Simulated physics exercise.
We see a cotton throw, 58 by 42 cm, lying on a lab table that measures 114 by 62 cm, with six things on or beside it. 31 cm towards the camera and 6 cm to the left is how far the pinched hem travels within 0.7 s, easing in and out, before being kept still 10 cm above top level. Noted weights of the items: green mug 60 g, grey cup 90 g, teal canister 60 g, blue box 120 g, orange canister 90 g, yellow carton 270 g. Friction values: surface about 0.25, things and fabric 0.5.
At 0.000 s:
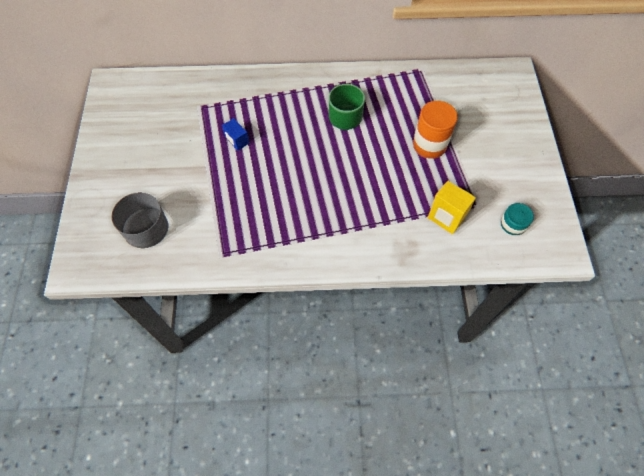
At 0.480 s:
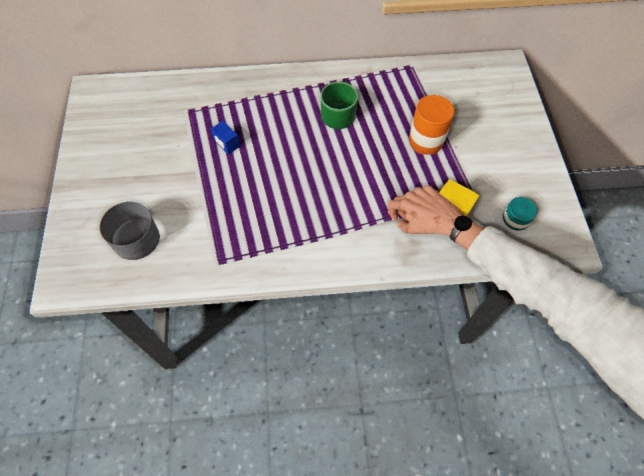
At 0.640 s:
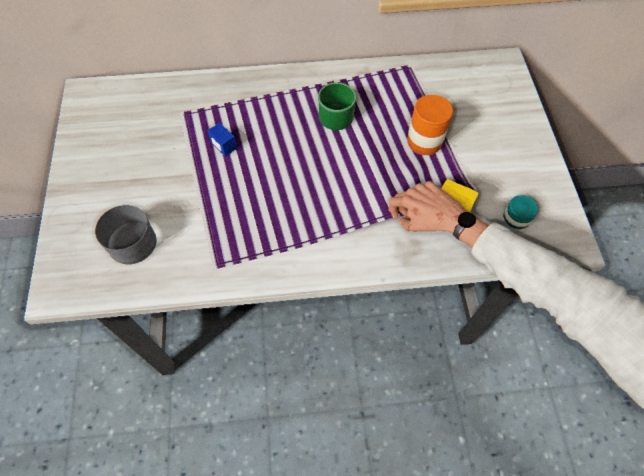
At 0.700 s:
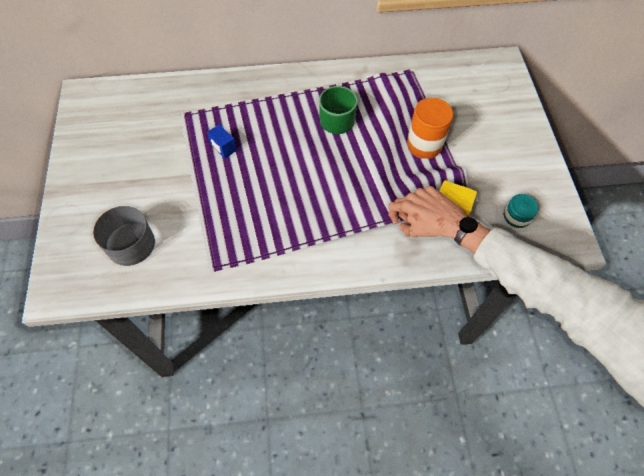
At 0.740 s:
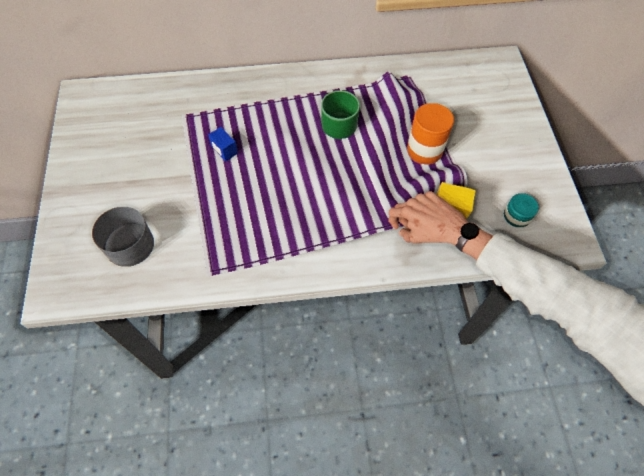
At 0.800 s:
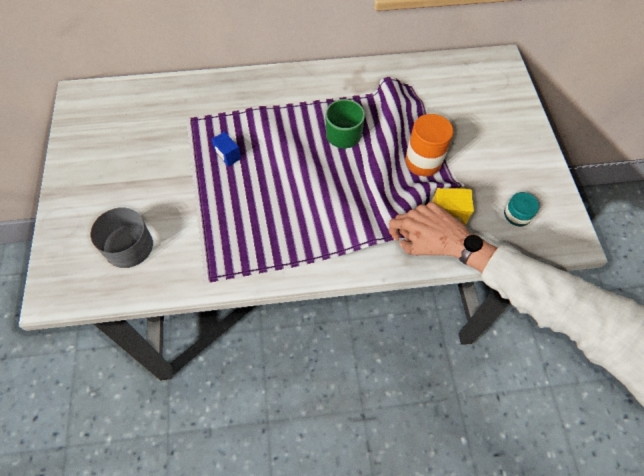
At first, a striped purple and white cloth lies flat on a table among cups, canisters, a blue box and a yellow carton. Then a hand grips its near right corner, and the right side gradually wrinkles and draws inward, while the green mug and blue box shift slightly with the cloth.
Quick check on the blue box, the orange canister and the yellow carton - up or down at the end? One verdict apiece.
Blue box up, orange canister down, yellow carton down.
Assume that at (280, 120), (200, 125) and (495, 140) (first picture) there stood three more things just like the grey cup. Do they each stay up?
Log, listed order - kept / kept / kept.
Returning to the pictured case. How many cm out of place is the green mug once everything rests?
About: Green mug 35 cm.
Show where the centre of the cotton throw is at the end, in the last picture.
(339, 272) or thereabouts.
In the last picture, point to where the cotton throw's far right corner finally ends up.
Around pixel (479, 207).
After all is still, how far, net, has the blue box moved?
Net displacement - blue box 25 cm.
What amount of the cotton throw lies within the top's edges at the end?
Some 55 in a hundred.
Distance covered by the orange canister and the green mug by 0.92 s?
Shift - orange canister 15 cm, green mug 15 cm.
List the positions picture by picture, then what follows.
Blue box (234, 128); orange canister (439, 114); yellow carton (456, 196); cotton throw corners (219, 258) (197, 106) (423, 69), in the first frame.
Yellow carton (459, 194); cotton throw corners (215, 266) (184, 111); grip (397, 219), in the second frame.
Cotton throw corners (213, 270) (180, 113); grip (398, 217), in the third frame.
Orange canister (434, 112); blue box (220, 135); green mug (338, 100); cotton throw corners (210, 273) (181, 114); grip (398, 222), in the fourth frame.
Orange canister (435, 117); blue box (221, 137); green mug (341, 105); cotton throw corners (208, 277) (182, 115); grip (398, 227), in the fifth frame.
Blue box (225, 142); orange canister (433, 129); yellow carton (455, 198); cotton throw corners (205, 283) (187, 119) (412, 84); grip (399, 239), in the sixth frame.
At 0.9 s, 100 % of the cotton throw is still over the top; orange canister 15 cm off its start, yellow carton 8 cm off its start, blue box 8 cm off its start.
At 1.1 s, 80 % of the cotton throw is still over the top; orange canister 24 cm off its start, yellow carton on its side, 17 cm off its start, blue box 15 cm off its start.
At 1.2 s, 65 % of the cotton throw is still over the top; orange canister 36 cm off its start at (445, 260), yellow carton over the edge, blue box 22 cm off its start at (272, 203).
At 1.3 s, 55 % of the cotton throw is still over the top; orange canister 45 cm off its start, yellow carton over the edge, blue box 25 cm off its start.
At 2.9 s, 55 % of the cotton throw is still over the top; orange canister over the edge, yellow carton over the edge, blue box 26 cm off its start at (278, 220), green mug 33 cm off its start at (372, 220).
